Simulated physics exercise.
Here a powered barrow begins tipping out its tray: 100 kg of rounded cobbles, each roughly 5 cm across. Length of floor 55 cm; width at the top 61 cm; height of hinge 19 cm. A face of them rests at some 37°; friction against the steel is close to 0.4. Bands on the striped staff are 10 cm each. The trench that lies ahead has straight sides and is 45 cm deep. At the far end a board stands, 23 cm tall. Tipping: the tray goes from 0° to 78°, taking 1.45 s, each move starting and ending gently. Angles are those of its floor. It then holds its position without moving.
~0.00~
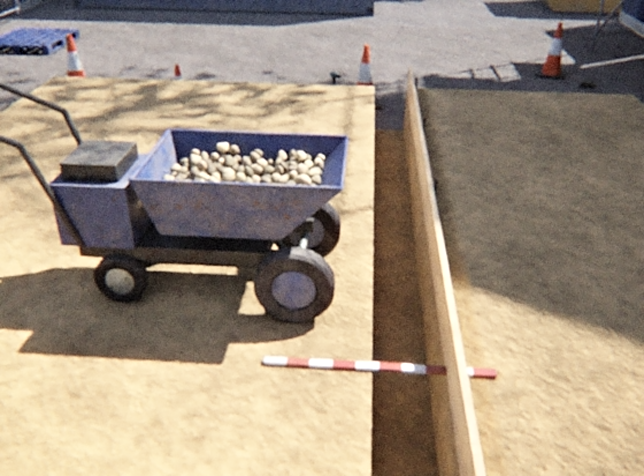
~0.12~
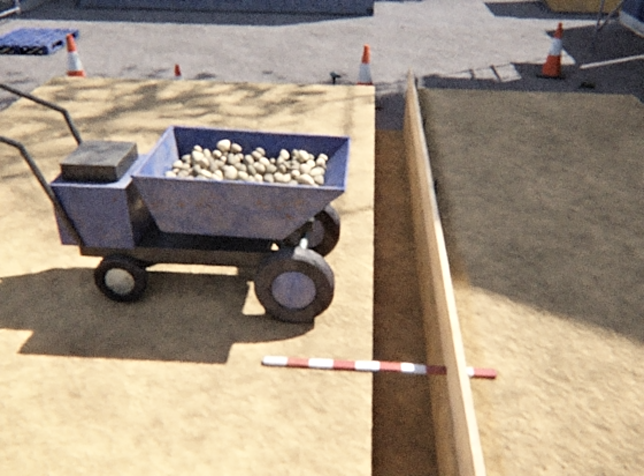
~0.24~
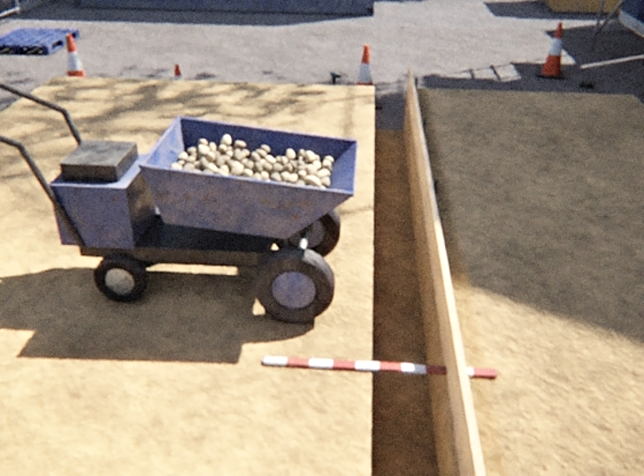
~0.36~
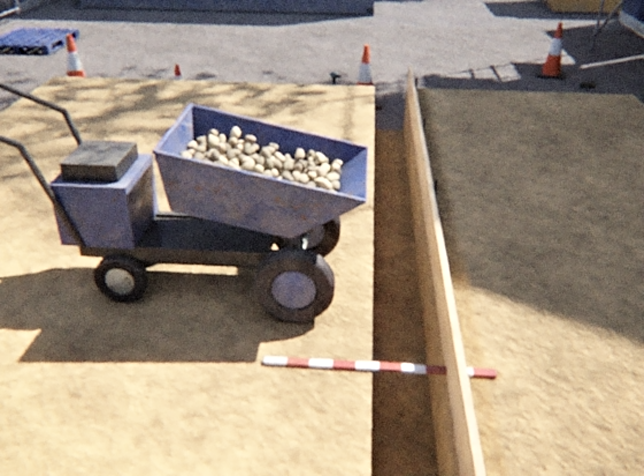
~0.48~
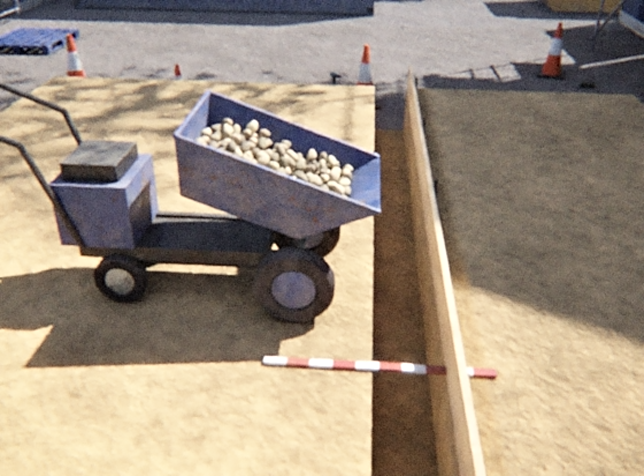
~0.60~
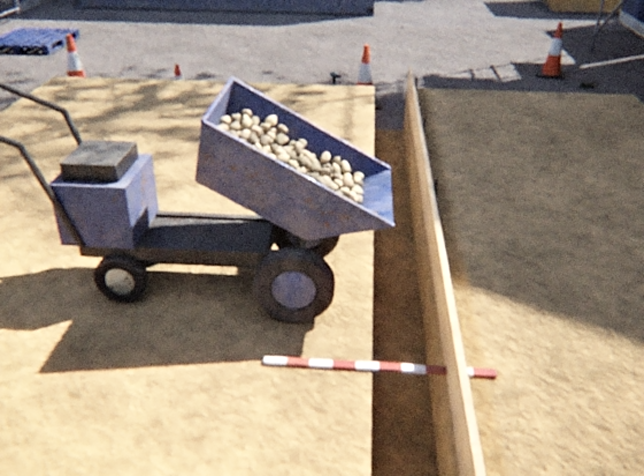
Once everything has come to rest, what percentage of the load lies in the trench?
91 %.
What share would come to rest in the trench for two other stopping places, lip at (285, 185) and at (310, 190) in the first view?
Roughly 100 in a hundred, then 100 in a hundred.
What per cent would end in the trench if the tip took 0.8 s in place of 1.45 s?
It'd be some 80 per cent.
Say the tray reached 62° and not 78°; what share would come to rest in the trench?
Then about 75 per cent.
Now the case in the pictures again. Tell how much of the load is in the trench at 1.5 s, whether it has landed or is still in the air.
30 per cent or so by then.
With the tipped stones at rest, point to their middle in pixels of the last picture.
In the last view, about (408, 350).
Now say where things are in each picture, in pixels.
In the first picture, lip at (342, 189), floor tilted 0°, highest stones at (265, 161).
In the second picture, lip at (345, 191), floor tilted 2°, highest stones at (267, 160); the stones move at 0.2 m/s on average.
In the third picture, lip at (354, 195), floor tilted 6°, highest stones at (220, 150); the stones move at 0.4 m/s on average.
In the fourth picture, lip at (366, 202), floor tilted 12°, highest stones at (216, 142); the stones move at 0.5 m/s on average.
In the fifth picture, lip at (380, 213), floor tilted 20°, highest stones at (226, 132); the stones move at 0.6 m/s on average.
In the sixth picture, the tray is at 29°, its lip at (393, 226); the top of the load is at (236, 124); the stones move at 0.7 m/s on average.
After 1.1 s the floor is at 66°; 99 % in the tray, 1 % in the trench; the foremost stones are at (420, 261).
After 1.5 s the floor is at 78°; 63 % in the tray, 32 % in the trench, 6 % past the trench; the foremost stones are at (502, 294).
After 1.9 s the floor is at 78°; 47 % in the tray, 45 % in the trench, 8 % past the trench; the foremost stones are at (548, 298).
After 3.8 s the floor is at 78°; 0 % in the tray, 91 % in the trench, 9 % past the trench; the foremost stones are at (561, 298).
